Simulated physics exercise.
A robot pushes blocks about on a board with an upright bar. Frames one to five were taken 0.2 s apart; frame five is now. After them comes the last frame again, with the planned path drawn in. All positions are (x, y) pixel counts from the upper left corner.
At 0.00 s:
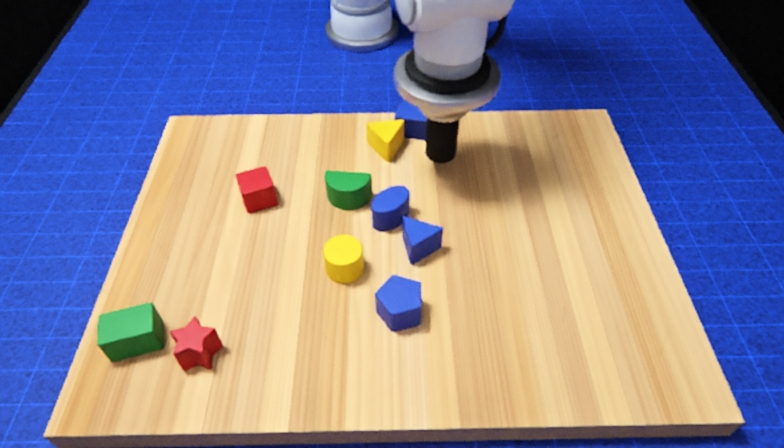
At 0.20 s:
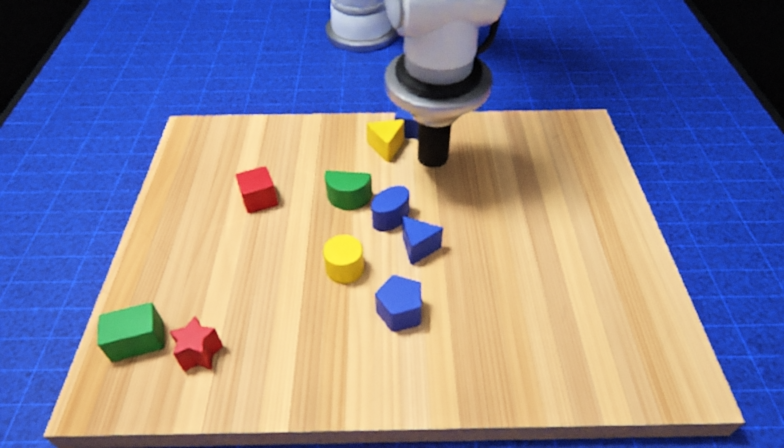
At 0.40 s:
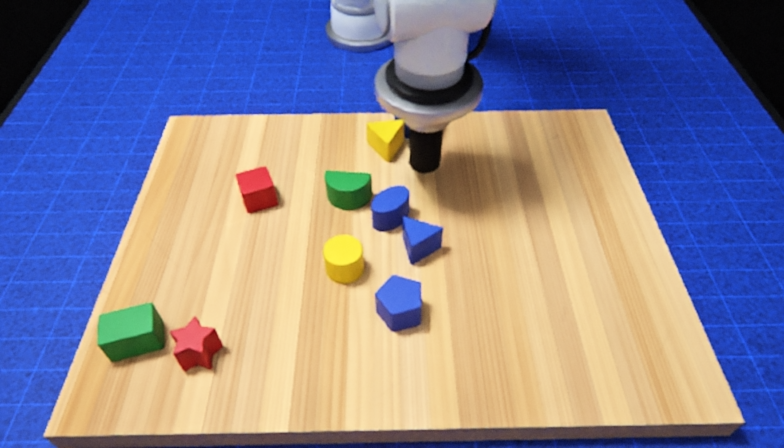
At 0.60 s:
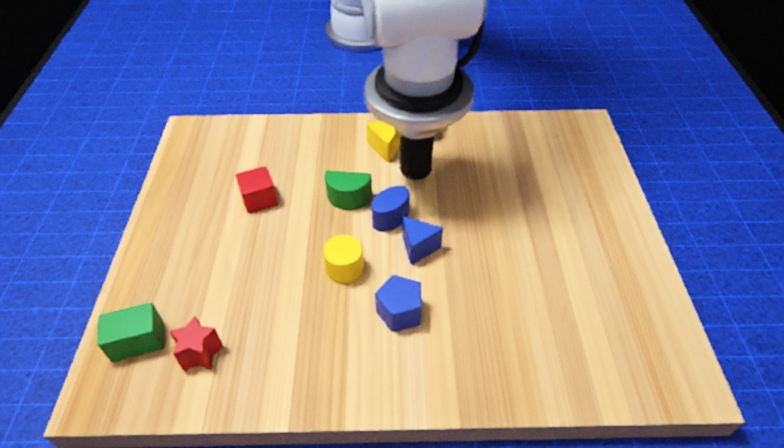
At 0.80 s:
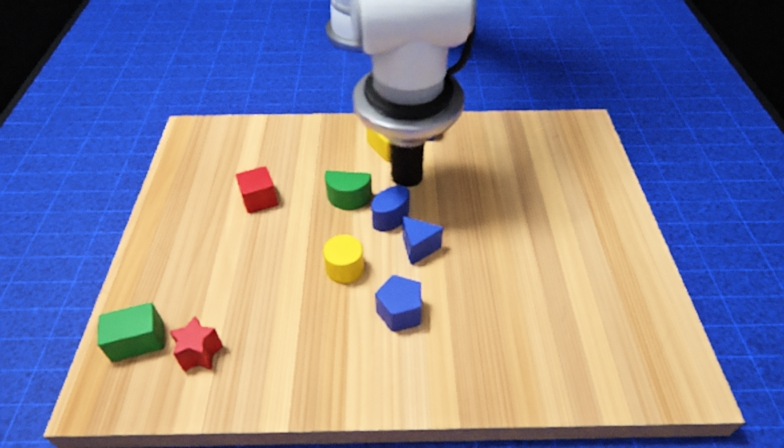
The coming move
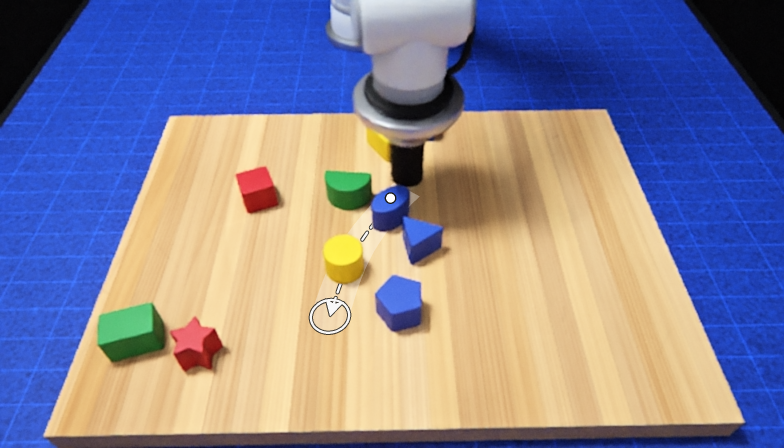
A robot arm moving its black upright bar slowly down and left over a wooden board, the coloured blocks staying still.
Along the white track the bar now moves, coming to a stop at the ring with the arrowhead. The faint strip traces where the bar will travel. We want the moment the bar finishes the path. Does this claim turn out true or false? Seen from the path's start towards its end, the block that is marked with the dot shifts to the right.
False.
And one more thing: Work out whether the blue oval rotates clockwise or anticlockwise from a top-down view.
Twists anticlockwise.
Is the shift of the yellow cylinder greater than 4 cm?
Short answer: Yes.
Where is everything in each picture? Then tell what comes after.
The first frame shows bar's lower end at (441, 153); yellow cylinder at (343, 249); green D-shaped block at (347, 179); blue oval at (391, 198); blue pentagonal block at (400, 293).
The second frame shows bar at (433, 158); blocks still.
The third frame shows bar at (425, 163); blocks still.
The fourth frame shows bar at (416, 169); blocks still.
The fifth frame shows bar at (407, 177); yellow cylinder at (343, 249); green D-shaped block at (347, 179); blue oval at (391, 198); blue pentagonal block at (400, 293).
Drawn move, from (407, 190) over (360, 243) to (330, 316); the dot is on the blue oval.
One third of the way, bar at (374, 210); yellow cylinder at (335, 259); blue oval at (366, 233), turned 20° anticlockwise.
Two thirds of the way, bar at (347, 253); yellow cylinder at (323, 273); blue oval at (363, 279), turned 75° anticlockwise; blue pentagonal block at (403, 295).
At the end, bar at (328, 304); yellow cylinder at (289, 316); green D-shaped block still; blue oval at (364, 317), turned 135° anticlockwise; blue pentagonal block at (411, 301), turned 45° anticlockwise.
